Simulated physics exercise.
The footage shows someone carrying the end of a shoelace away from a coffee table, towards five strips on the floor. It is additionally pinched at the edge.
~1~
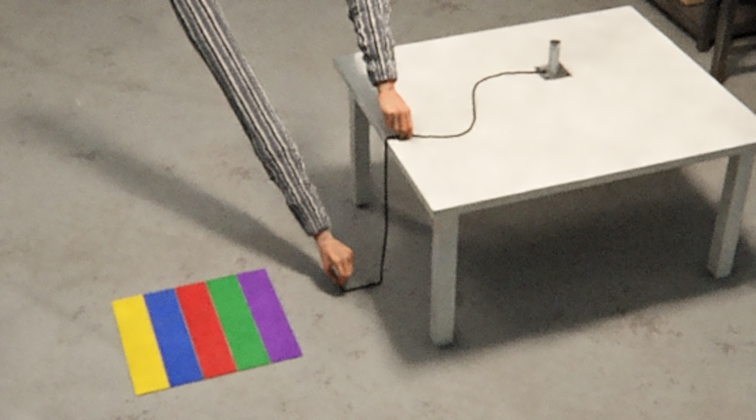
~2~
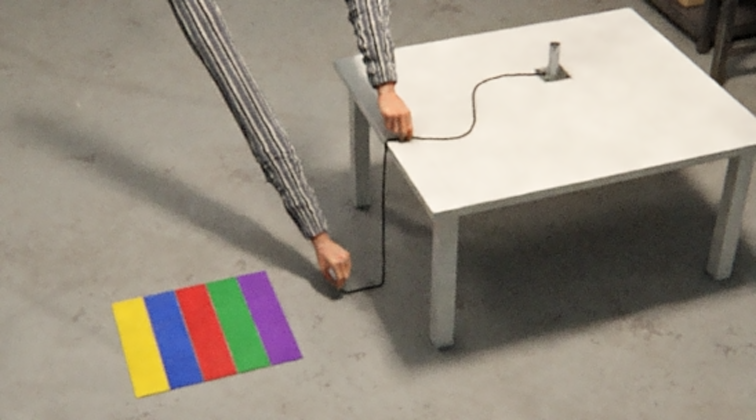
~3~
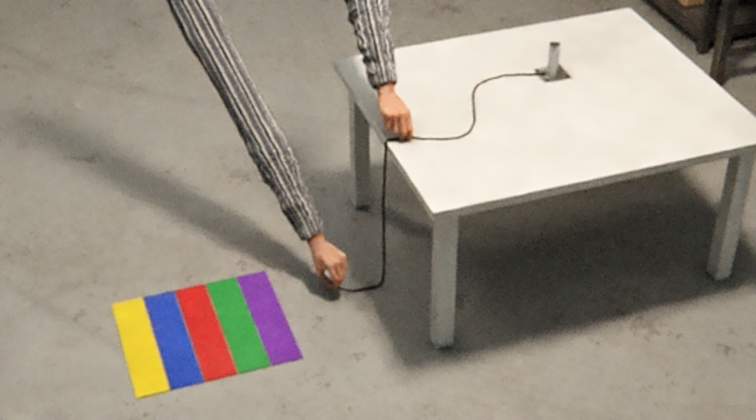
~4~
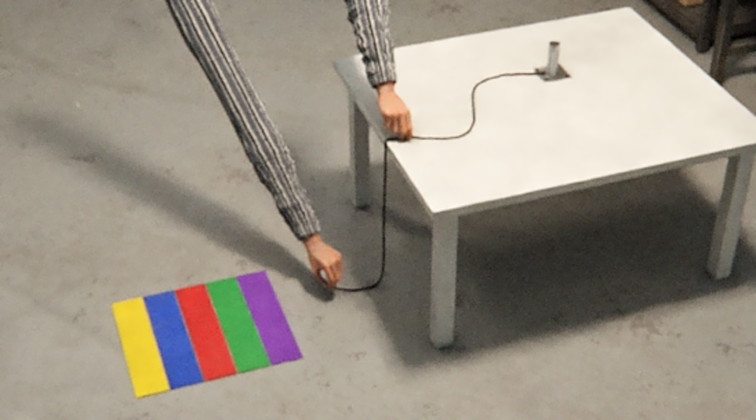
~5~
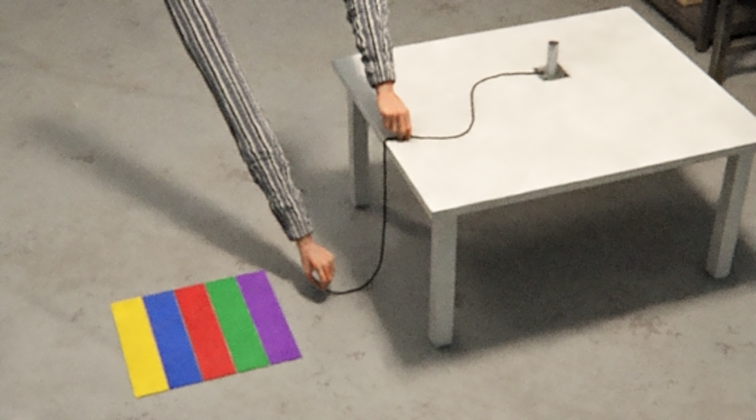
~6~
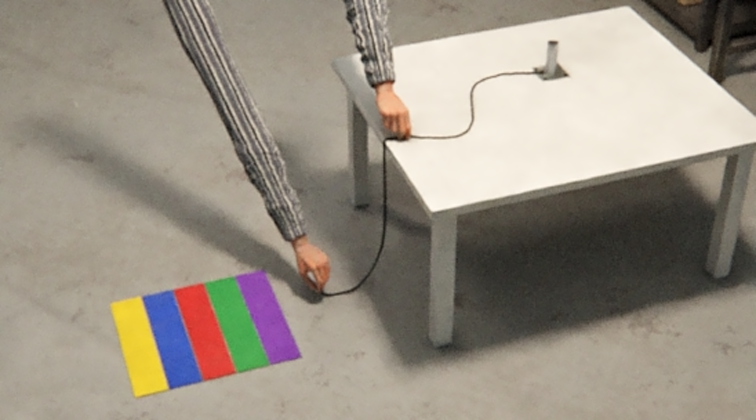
A white table stands at the right on a grey concrete floor, seen from above at an angle. A dark cord runs from a small upright metal piece on the tabletop to one hand at the table's edge and down to another near the floor, right of yellow, blue, red, green and purple strips. The lower hand moves slightly left, drawing the hanging cord into a curve, while the upper hand and camera stay still.
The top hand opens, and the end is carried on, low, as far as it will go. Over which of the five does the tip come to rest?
Over the blue one.
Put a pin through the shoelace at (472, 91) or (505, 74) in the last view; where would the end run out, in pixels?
About (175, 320) and (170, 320).
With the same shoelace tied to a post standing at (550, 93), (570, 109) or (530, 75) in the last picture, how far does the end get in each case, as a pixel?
Going through the tries, you get (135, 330), then (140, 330), then (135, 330).
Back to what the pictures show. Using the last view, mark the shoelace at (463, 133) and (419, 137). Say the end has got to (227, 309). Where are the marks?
First: (400, 123). Second: (373, 150).
A little later, end near (227, 309); over green.
Next, end near (185, 318); over red.
When it is tight, end near (161, 324); over blue. It gets as far as the blue strip.
